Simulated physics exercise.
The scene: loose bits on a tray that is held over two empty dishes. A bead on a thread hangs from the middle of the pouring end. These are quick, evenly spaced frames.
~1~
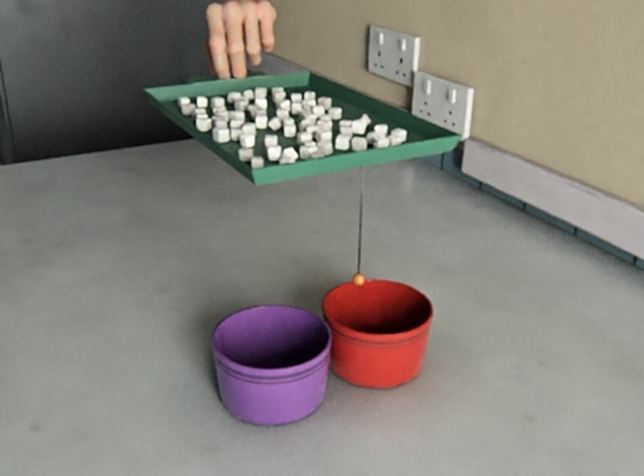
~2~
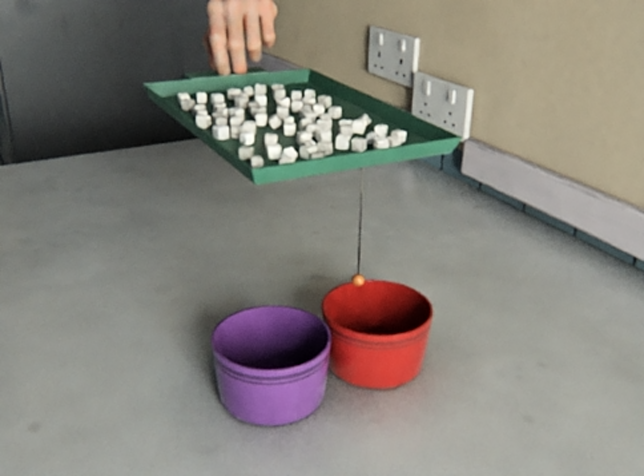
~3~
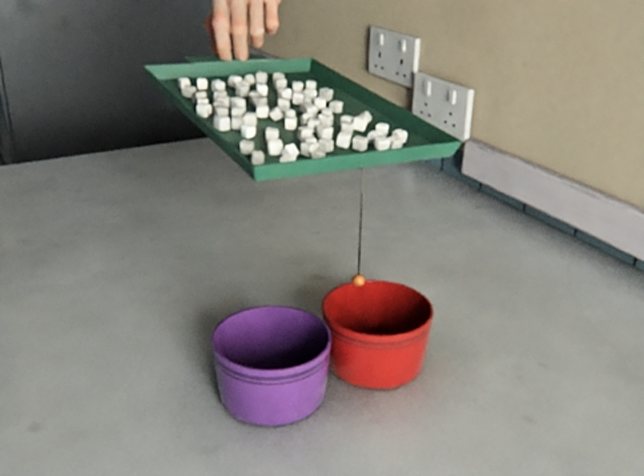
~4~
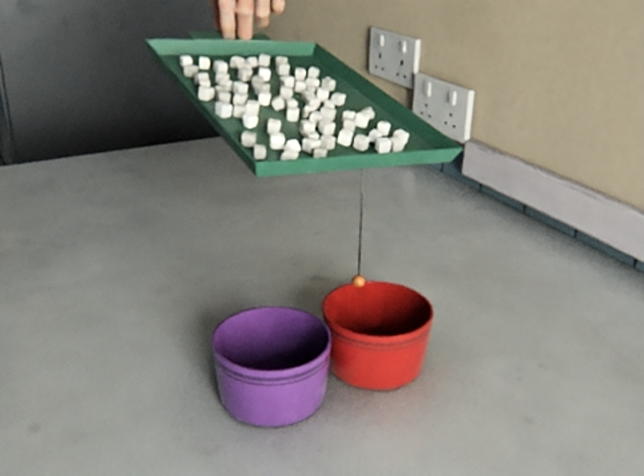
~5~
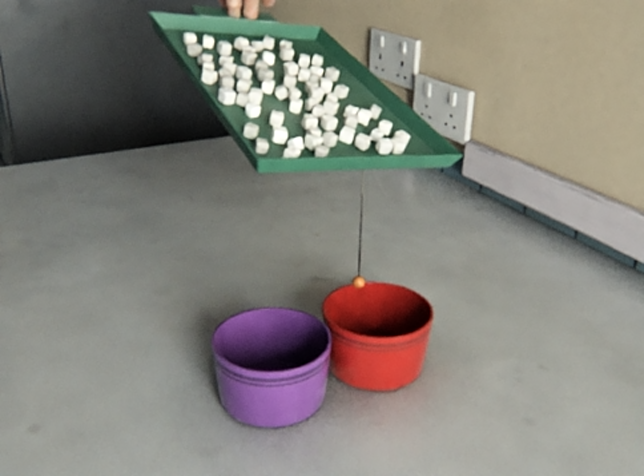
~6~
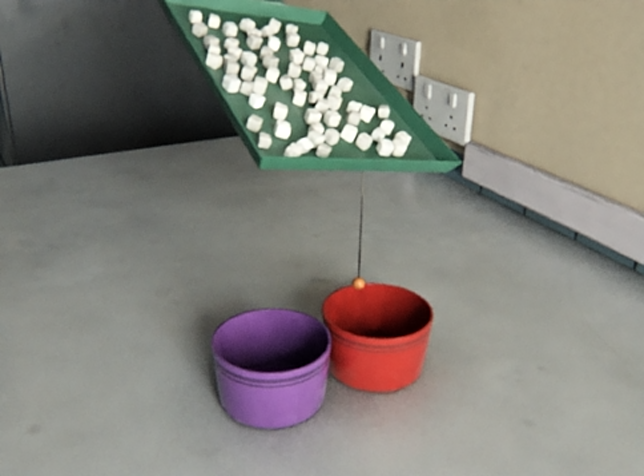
A hand steadily raises the back of a green tray of white cubes above two dishes.
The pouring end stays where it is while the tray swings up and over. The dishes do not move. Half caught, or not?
The two hold only the smaller part of the load.
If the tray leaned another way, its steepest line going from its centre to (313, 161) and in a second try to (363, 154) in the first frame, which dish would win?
One: The dish on the left. Two: The right-hand dish.
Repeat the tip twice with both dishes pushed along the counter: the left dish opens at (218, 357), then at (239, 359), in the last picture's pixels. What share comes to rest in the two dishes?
First some 0, then 10 per cent.
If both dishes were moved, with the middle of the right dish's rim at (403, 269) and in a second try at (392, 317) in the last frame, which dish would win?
In turn: The right one; the dish on the right.
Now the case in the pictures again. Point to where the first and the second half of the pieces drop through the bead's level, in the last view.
Around (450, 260) and then (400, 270).
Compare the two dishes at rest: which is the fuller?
Fuller: The right dish.
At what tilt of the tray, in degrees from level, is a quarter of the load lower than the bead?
Near 100 degrees.
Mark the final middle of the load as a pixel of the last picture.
Around (438, 335).
Shortly afterwards, tray tipped steeply; all but a few on the tray; a little in the air.
Next, tray tipped past a quarter turn; a little on the tray; a little in the right dish; near a third outside both; near half in the air.
Some moments later, tray tipped past a quarter turn; near a third in the right dish; near two thirds outside both.
In the end, tray tipped past a quarter turn; none at all in the left dish; near a third in the right dish; near two thirds outside both.
